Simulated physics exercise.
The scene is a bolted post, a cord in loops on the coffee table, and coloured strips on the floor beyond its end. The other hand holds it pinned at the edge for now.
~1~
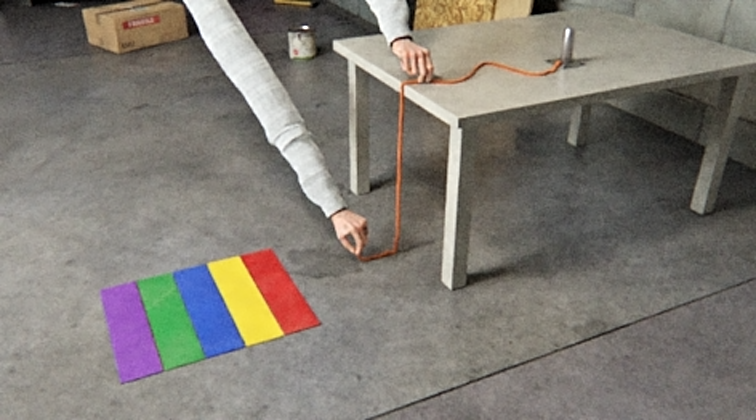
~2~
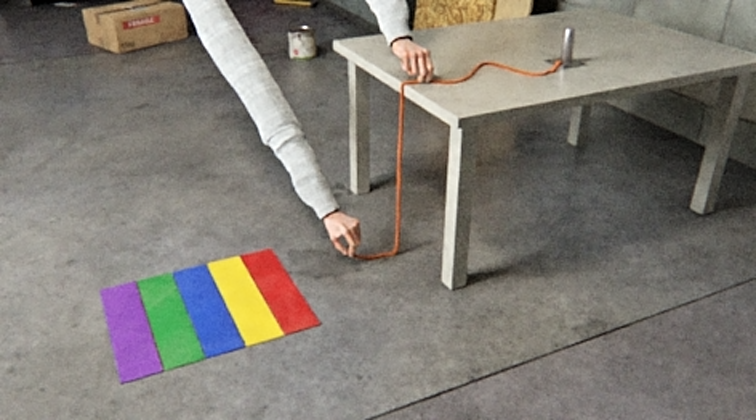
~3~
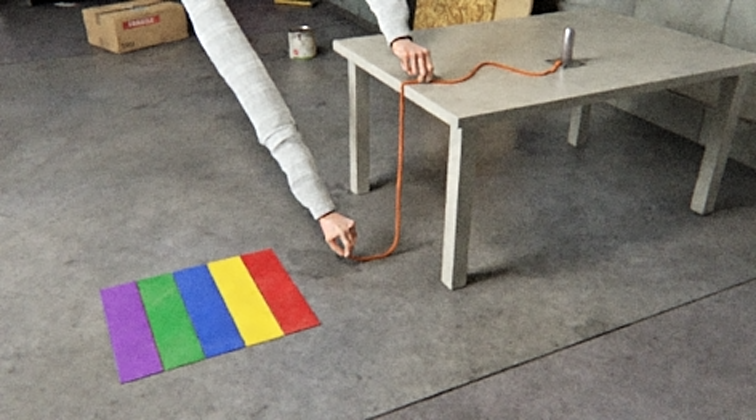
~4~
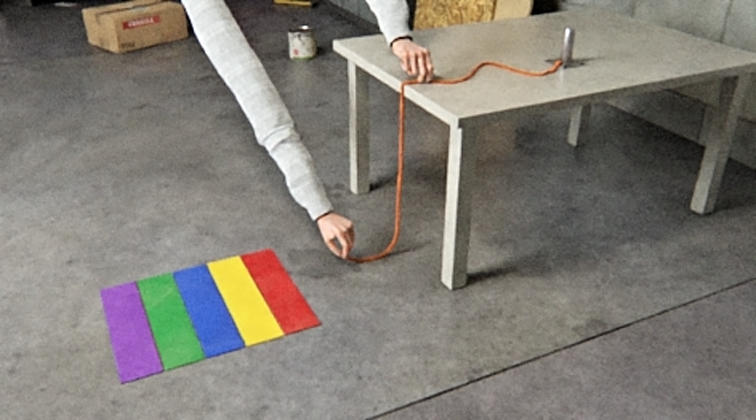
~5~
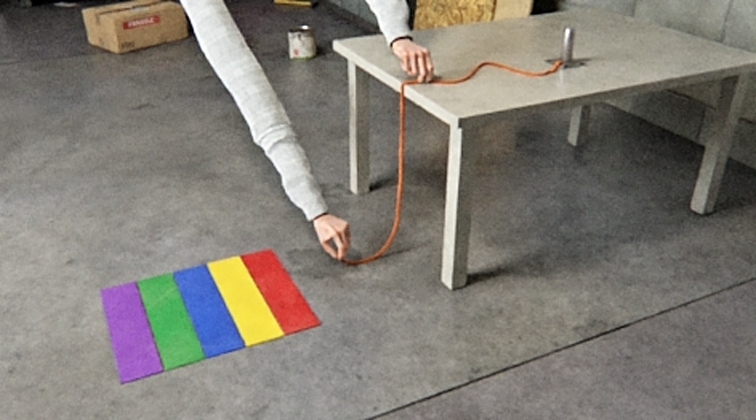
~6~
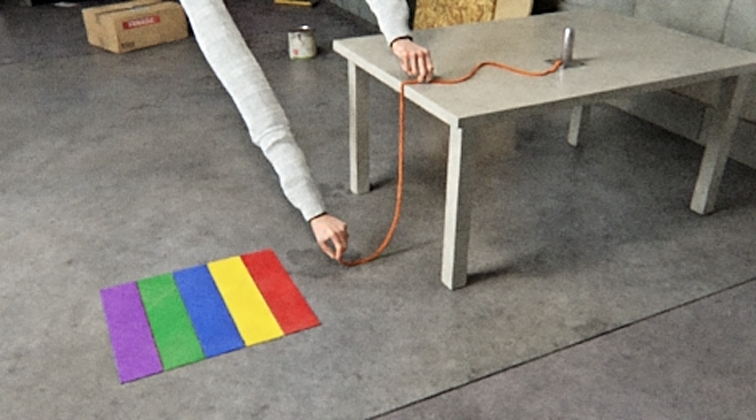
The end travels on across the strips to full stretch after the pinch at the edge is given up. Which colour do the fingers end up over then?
They end up over the green strip.
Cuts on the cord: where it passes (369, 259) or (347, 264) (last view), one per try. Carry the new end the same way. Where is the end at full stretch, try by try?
About (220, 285) and (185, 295).
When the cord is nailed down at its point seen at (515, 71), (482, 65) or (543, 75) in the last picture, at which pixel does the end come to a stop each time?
Per try (px, approx.): (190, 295); (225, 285); (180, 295).
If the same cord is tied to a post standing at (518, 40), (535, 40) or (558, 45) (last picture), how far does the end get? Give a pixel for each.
Places per try: (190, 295); (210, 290); (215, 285).
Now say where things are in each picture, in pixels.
The first picture shows end (356, 251); red (294, 314); yellow (257, 324); blue (219, 335); green (179, 346); purple (137, 358).
The second picture shows end (348, 253); cord through (548, 72) (490, 64) (453, 82) (402, 109) (399, 177) (397, 243).
The third picture shows end (344, 254).
The fourth picture shows end (342, 255); cord through (548, 72) (490, 64) (453, 82) (402, 109) (400, 177) (394, 243).
The fifth picture shows end (338, 256).
The sixth picture shows end (336, 257); cord through (548, 72) (490, 64) (453, 82) (402, 109) (401, 177) (386, 243).
A little later, end near (233, 283); over yellow.
Next, end near (189, 295); over blue.
When it is tight, end near (162, 301); over green. The end stops over the green strip.
